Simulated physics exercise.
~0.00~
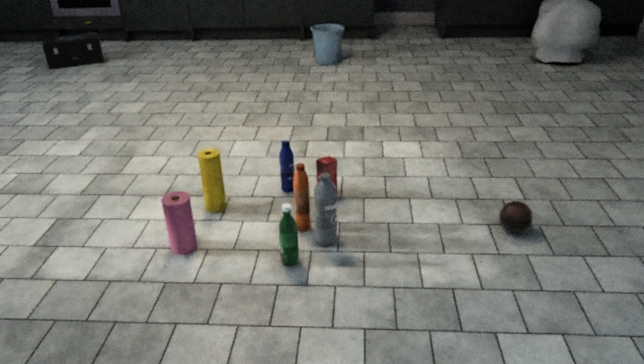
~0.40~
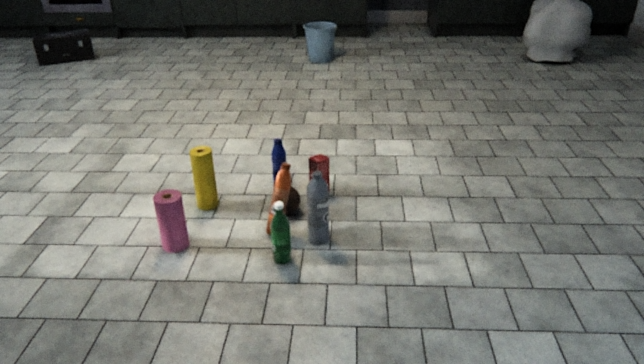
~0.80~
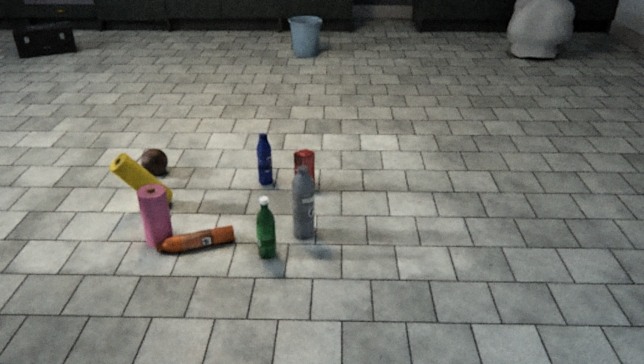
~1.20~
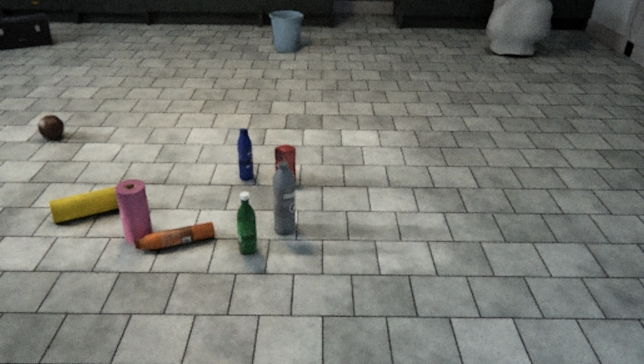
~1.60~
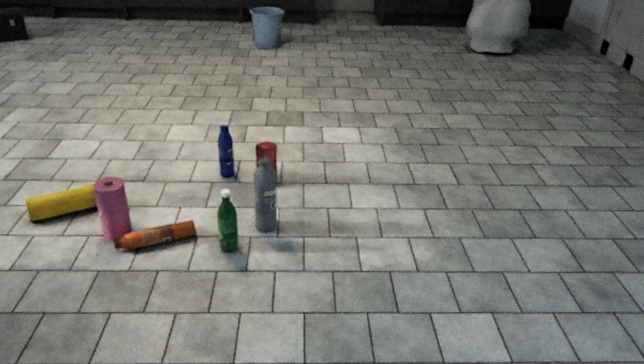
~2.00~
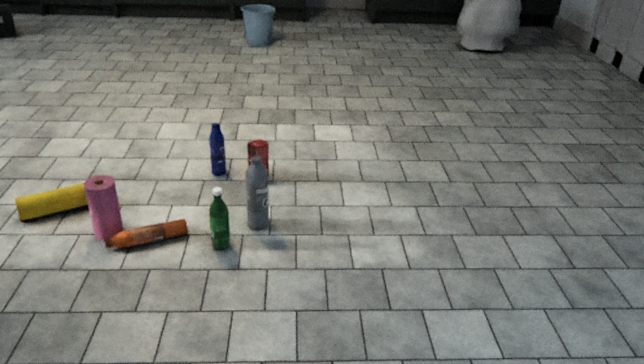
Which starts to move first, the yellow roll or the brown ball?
The brown ball moves first. It is already rolling left while the yellow roll still stands upright in its place.
